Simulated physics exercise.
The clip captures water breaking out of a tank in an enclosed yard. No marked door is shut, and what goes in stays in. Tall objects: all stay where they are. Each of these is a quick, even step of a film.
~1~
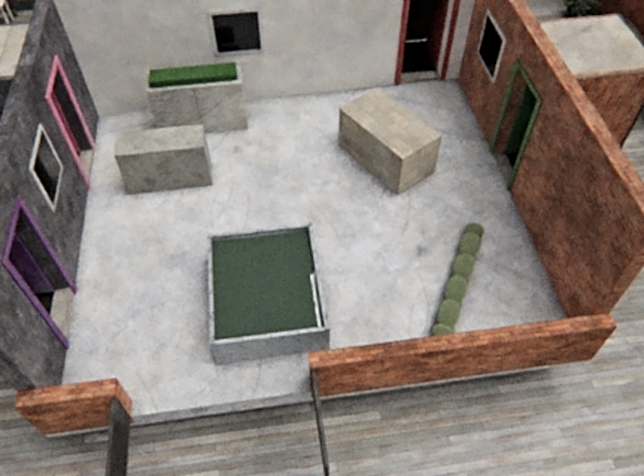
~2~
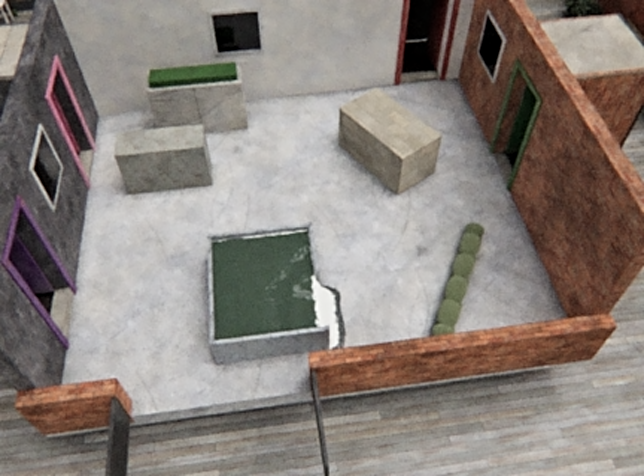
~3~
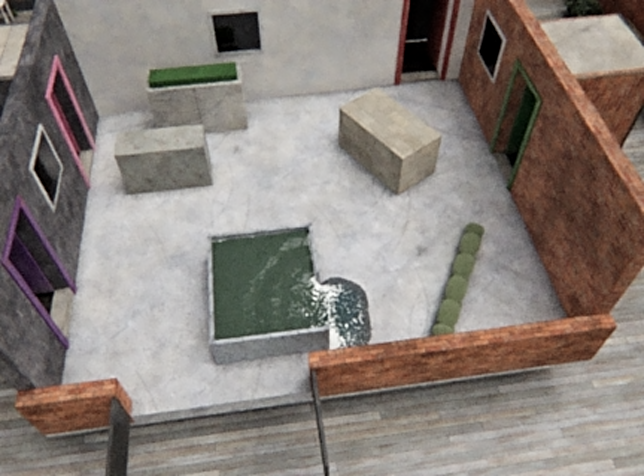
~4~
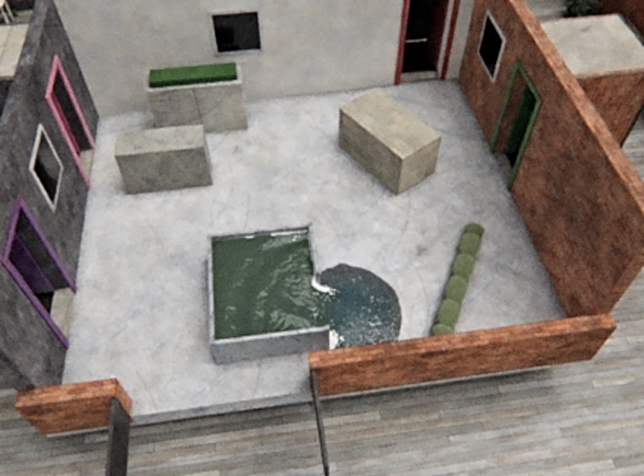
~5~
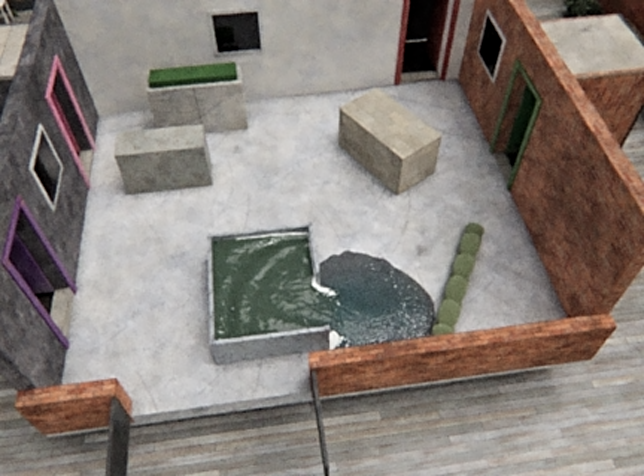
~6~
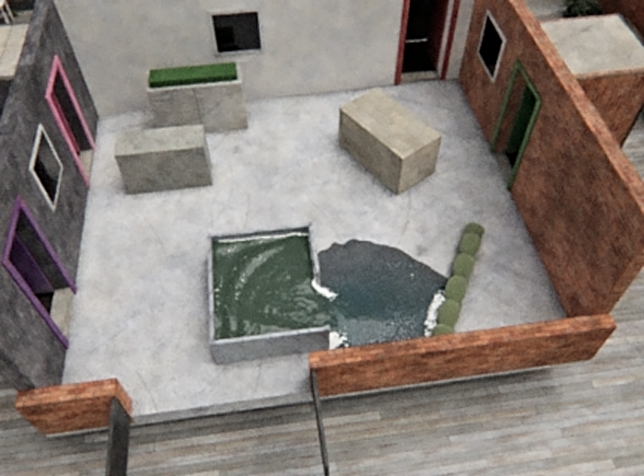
Water sits still in a square, low-walled tank in an enclosed yard, then bursts through a gap in the tank's right side. It spreads rightward across the pale floor in a widening dark pool, reaching the row of round green bushes, where white froth forms along their edge.
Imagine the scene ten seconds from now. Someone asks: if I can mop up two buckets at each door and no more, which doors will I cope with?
Outcome: The pink door sees no more than two buckets come in; the red door sees no more than two buckets come in; the green door sees more than two buckets come in; the purple door sees no more than two buckets come in.
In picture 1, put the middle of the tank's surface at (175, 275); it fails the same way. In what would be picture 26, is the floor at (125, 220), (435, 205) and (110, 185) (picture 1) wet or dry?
In turn: Clear, covered, free of water.
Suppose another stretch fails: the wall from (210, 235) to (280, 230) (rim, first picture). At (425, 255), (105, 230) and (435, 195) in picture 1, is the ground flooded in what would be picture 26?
In the order you gave them, I get still bare, drenched, still bare.
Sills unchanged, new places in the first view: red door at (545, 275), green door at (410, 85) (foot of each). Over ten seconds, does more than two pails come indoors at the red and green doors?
Result - red keeps within bounds, green runs over the limit.
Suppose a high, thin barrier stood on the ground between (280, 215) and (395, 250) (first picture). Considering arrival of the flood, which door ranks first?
Earliest: The one in green.
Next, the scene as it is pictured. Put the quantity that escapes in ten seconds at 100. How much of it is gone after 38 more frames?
Close to 55 %.
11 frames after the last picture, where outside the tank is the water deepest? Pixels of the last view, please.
I'd say near (434, 347).
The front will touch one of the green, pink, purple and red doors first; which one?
Clearly the green-painted one.
A moment on, water covers 10 % of the floor; the pink door not reached, the red door not reached, the green door not reached, the purple door not reached.
Next, water covers 20 % of the floor; the pink door not reached, the red door not reached, the green door not reached, the purple door not reached.
Then, water covers 35 % of the floor; the pink door not reached, the red door not reached, the green door under two buckets in, the purple door not reached.
Later, water covers 55 % of the floor; the pink door not reached, the red door under two buckets in, the green door over two buckets in, the purple door not reached.
In the end, water covers 75 % of the floor; the pink door wet at the sill, nothing in, the red door under two buckets in, the green door far over two buckets in, the purple door wet at the sill, nothing in.
